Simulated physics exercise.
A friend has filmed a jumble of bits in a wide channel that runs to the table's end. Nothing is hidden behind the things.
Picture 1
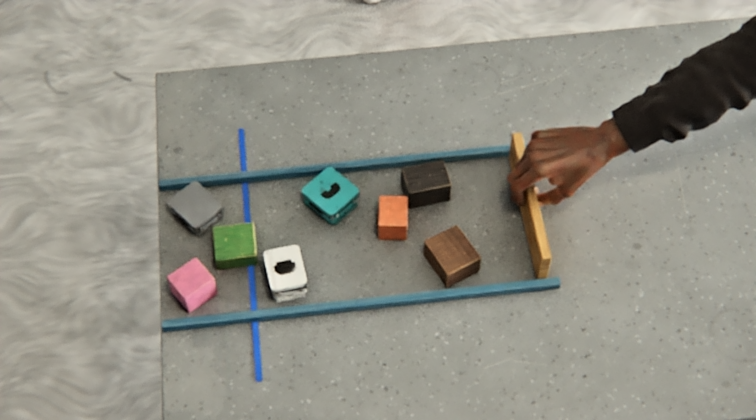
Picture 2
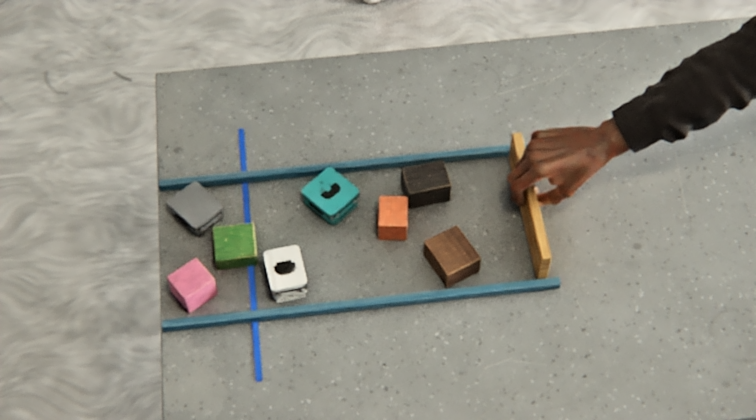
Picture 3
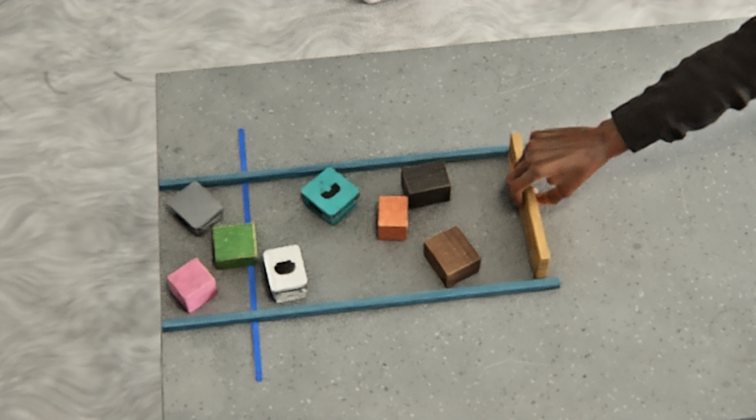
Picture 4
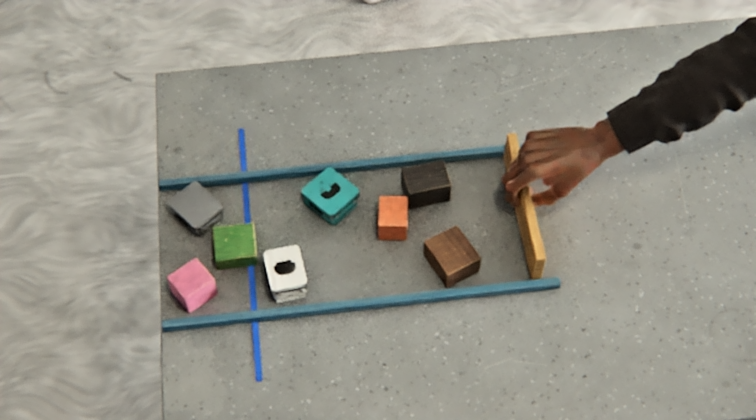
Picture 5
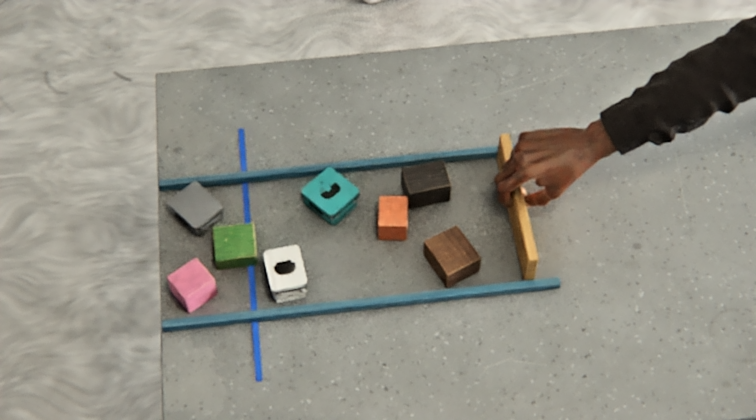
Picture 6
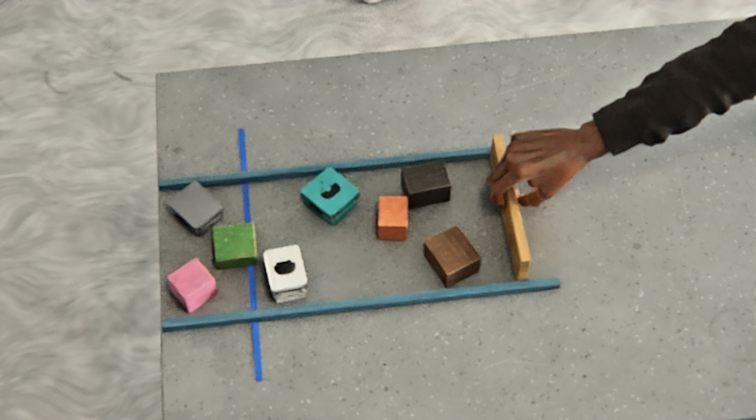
On a speckled grey tabletop above a pale, mottled floor, seen from above by a still camera, two blue rails form a wide channel crossed by a blue tape line. Grey, green, pink and white pieces sit around the line at left, with teal, orange, black and brown ones farther right. A dark-sleeved hand holds a wooden board upright at right, then slides it slightly left, touching none of them.
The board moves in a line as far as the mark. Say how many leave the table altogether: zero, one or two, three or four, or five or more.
As it turns out, the number that fall off is one or two.
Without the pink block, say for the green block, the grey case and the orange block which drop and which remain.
The green block stays on; the grey case tumbles off; the orange block is kept.
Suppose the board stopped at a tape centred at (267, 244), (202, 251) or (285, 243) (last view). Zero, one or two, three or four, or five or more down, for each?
In that order: None at all; five or more; none.
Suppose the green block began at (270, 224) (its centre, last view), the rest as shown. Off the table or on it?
The green block stays on.
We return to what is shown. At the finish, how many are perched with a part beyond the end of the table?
0 of them.
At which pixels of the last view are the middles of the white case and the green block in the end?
About (194, 284), and the other about (193, 242).
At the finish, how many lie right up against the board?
It touches 3.
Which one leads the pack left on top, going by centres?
The turquoise case ends nearest.
Soon after, none off yet; pink block at rest near (192, 286); grey case at rest near (196, 210); green block at rest near (235, 246).
By the end, the number that fall off is one or two; fallen, grey case and pink block.
